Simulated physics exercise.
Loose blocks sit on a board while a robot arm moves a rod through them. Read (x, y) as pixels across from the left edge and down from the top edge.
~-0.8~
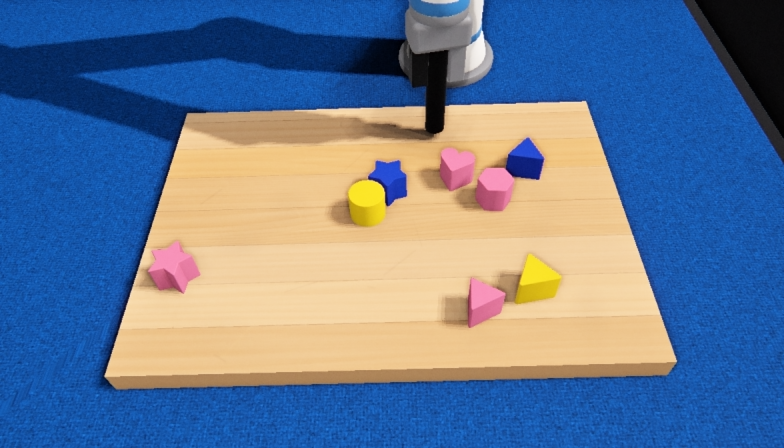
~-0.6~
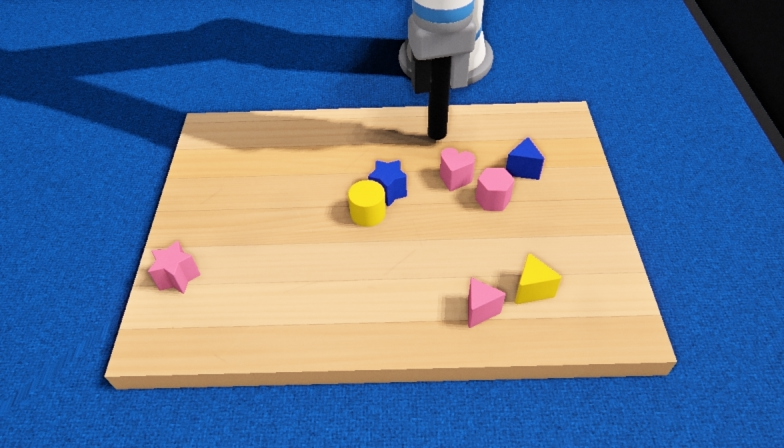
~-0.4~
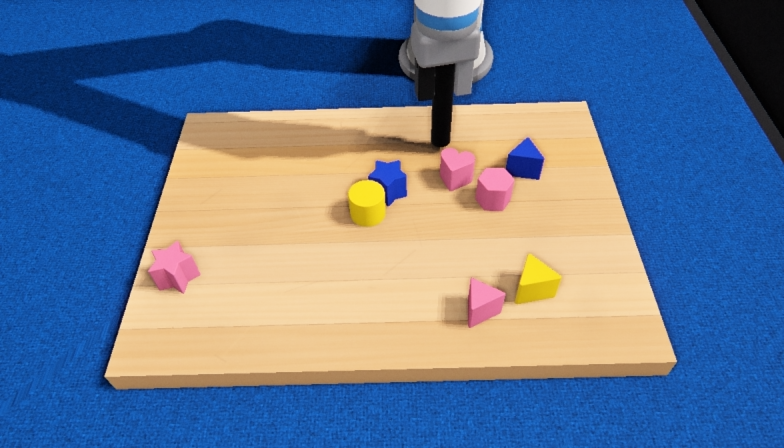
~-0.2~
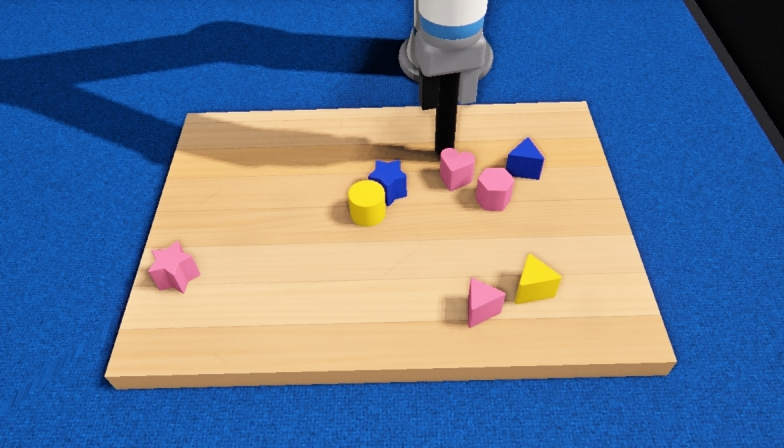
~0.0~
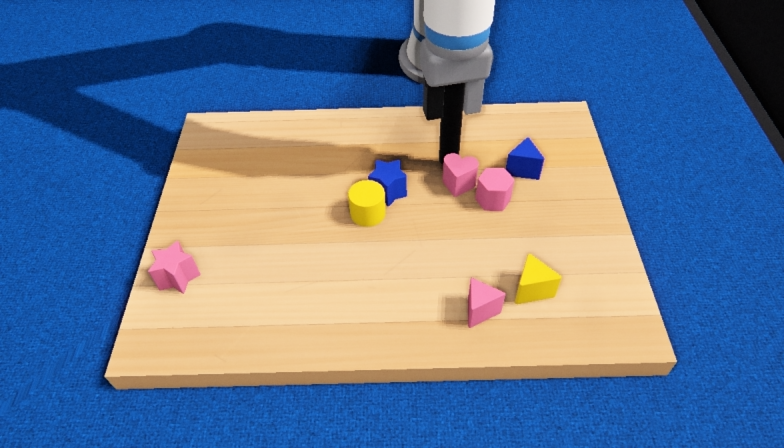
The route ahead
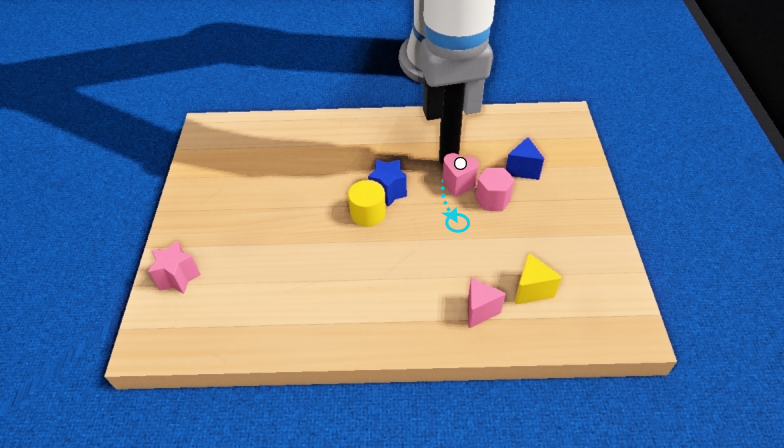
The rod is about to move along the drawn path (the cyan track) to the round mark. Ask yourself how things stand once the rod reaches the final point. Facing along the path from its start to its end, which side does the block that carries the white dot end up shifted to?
It's set to shift left.
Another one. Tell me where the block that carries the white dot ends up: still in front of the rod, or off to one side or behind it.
Left aside or behind.
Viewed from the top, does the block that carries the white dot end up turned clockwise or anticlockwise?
The block turns counter-clockwise.
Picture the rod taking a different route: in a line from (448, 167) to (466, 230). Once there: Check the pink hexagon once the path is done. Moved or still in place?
Shifted.
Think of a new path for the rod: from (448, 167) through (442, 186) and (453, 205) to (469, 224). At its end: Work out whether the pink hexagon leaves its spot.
It is shoved along.
Drawn move, from (448, 167) by way of (443, 185) and (446, 204) to (458, 223); the dot is on the pink heart-shaped block.
The first path, step by step. Halfway along, rod (444, 187); pink heart-shaped block (466, 180), turned 80° anticlockwise; pink hexagon (499, 179).
At the end, rod (458, 215); blue star-shaped block still; pink heart-shaped block (480, 195), turned 130° anticlockwise; pink hexagon (504, 179), turned 20° anticlockwise.
